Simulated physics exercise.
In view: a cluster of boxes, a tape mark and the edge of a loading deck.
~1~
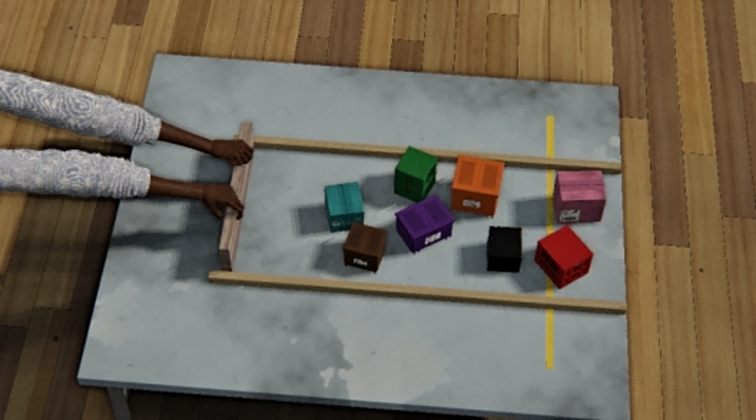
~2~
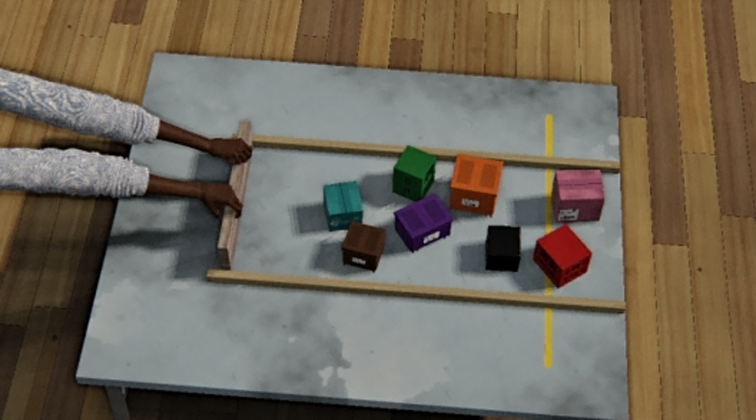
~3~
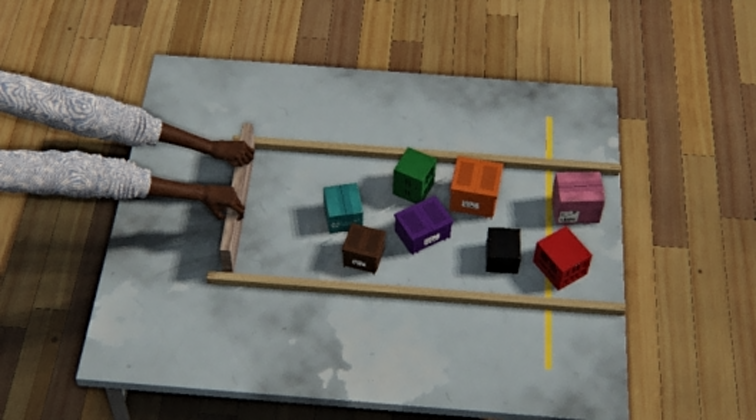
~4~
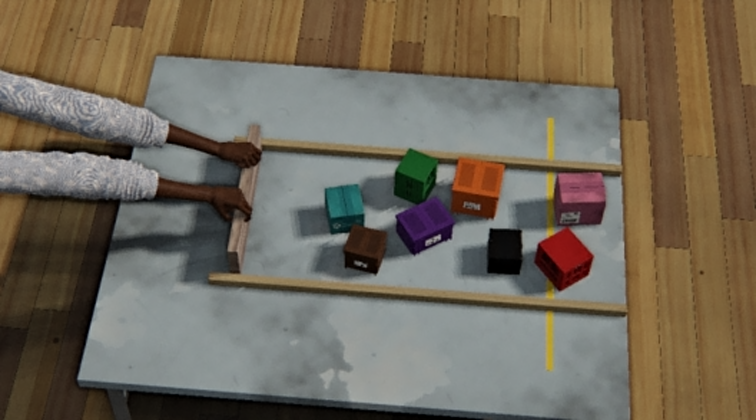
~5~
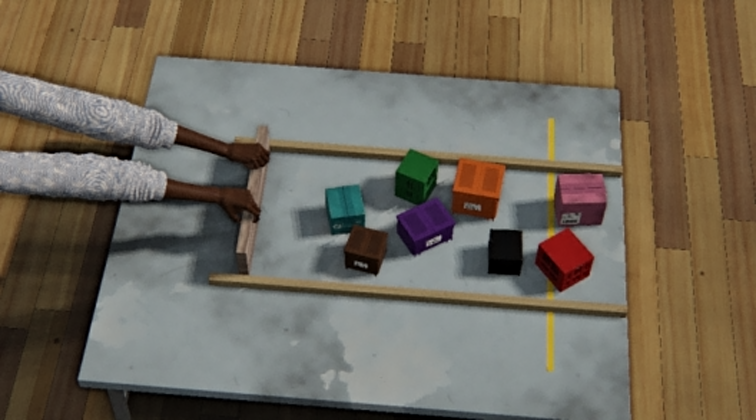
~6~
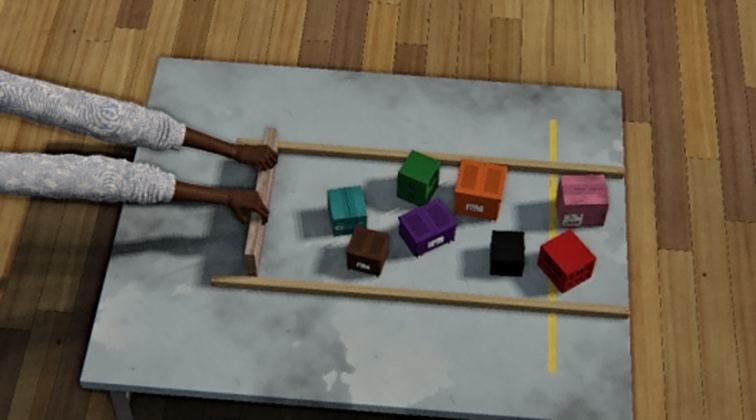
On a grey tabletop, two hands slide a wooden plank slightly right between rails, while the coloured boxes ahead stay still.
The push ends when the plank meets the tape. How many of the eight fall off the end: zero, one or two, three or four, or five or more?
Here the number that fall off is one or two.
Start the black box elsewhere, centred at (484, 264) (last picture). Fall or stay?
The black box survives.
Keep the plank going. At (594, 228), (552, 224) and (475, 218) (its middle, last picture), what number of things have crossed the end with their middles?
It would be 5, 2 and 0.
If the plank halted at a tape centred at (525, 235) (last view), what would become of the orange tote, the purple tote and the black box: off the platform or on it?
The orange tote holds on, the purple tote is kept, the black box is kept.
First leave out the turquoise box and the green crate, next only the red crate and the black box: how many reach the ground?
Fallen: 1, and 1 in the other try.
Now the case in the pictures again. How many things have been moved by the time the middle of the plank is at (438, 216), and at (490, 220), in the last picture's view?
At the one place 6, at the other 8.
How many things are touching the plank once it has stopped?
3 of them.
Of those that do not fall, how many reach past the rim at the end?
Overhanging: 2.
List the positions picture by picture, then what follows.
Pink parcel (579, 197); red crate (563, 257); black box (504, 249); plank (237, 197); tape (550, 233), in the first picture.
Red crate (562, 256); green crate (414, 174), in the second picture.
Black box (503, 250); plank (238, 198), in the third picture.
Pink parcel (579, 199); turquoise box (345, 209), in the fourth picture.
Red crate (564, 260); orange tote (478, 190), in the fifth picture.
Pink parcel (582, 201); red crate (566, 261); black box (507, 253); plank (262, 202); tape (553, 238), in the sixth picture.
Early on, none off yet; pink parcel at rest near (582, 201); red crate at rest near (566, 261); black box at rest near (507, 253).
A while later, none off yet; pink parcel at rest near (582, 201); red crate at rest near (566, 261); black box travelled about its own width near (525, 273).
Finally, the number that fall off is one or two; lost, red crate and pink parcel.
